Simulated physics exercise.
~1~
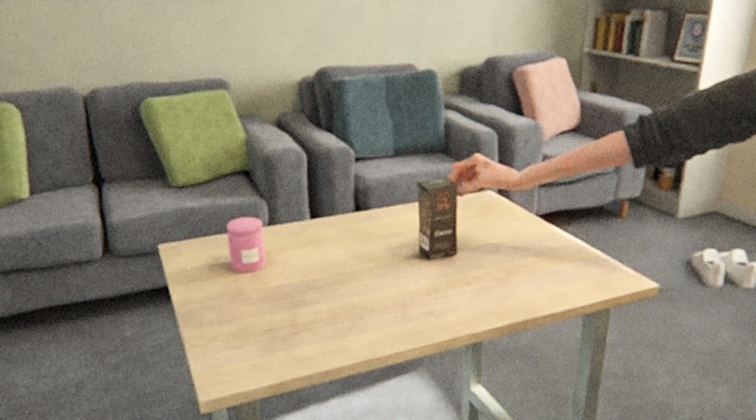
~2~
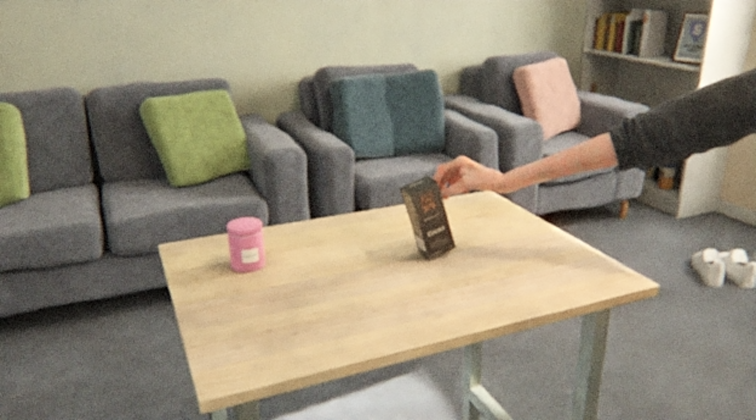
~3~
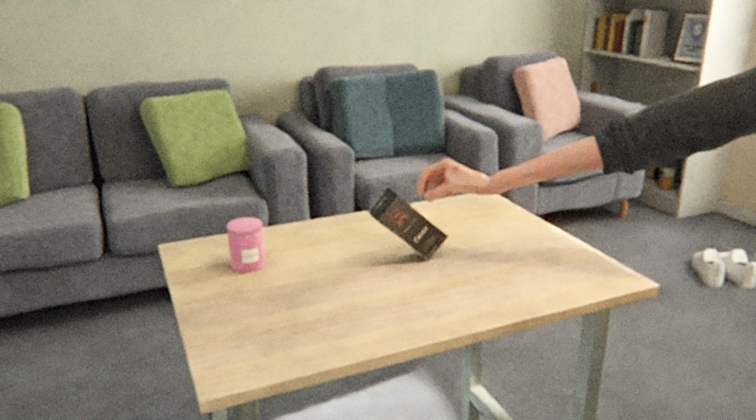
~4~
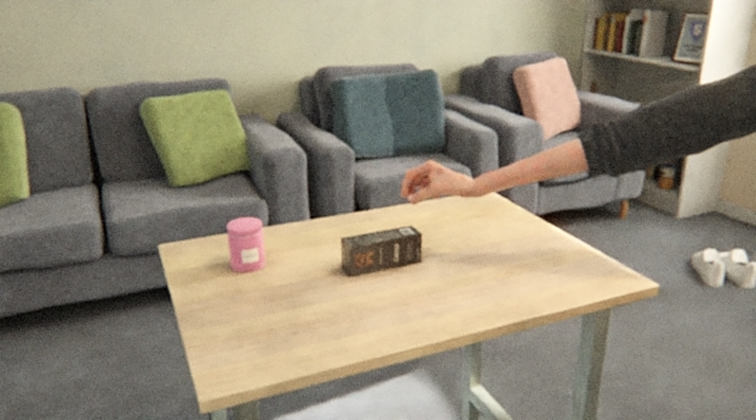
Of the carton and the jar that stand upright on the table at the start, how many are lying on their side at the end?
One of them is lying on its side at the end, the black carton, while the pink jar is still upright.
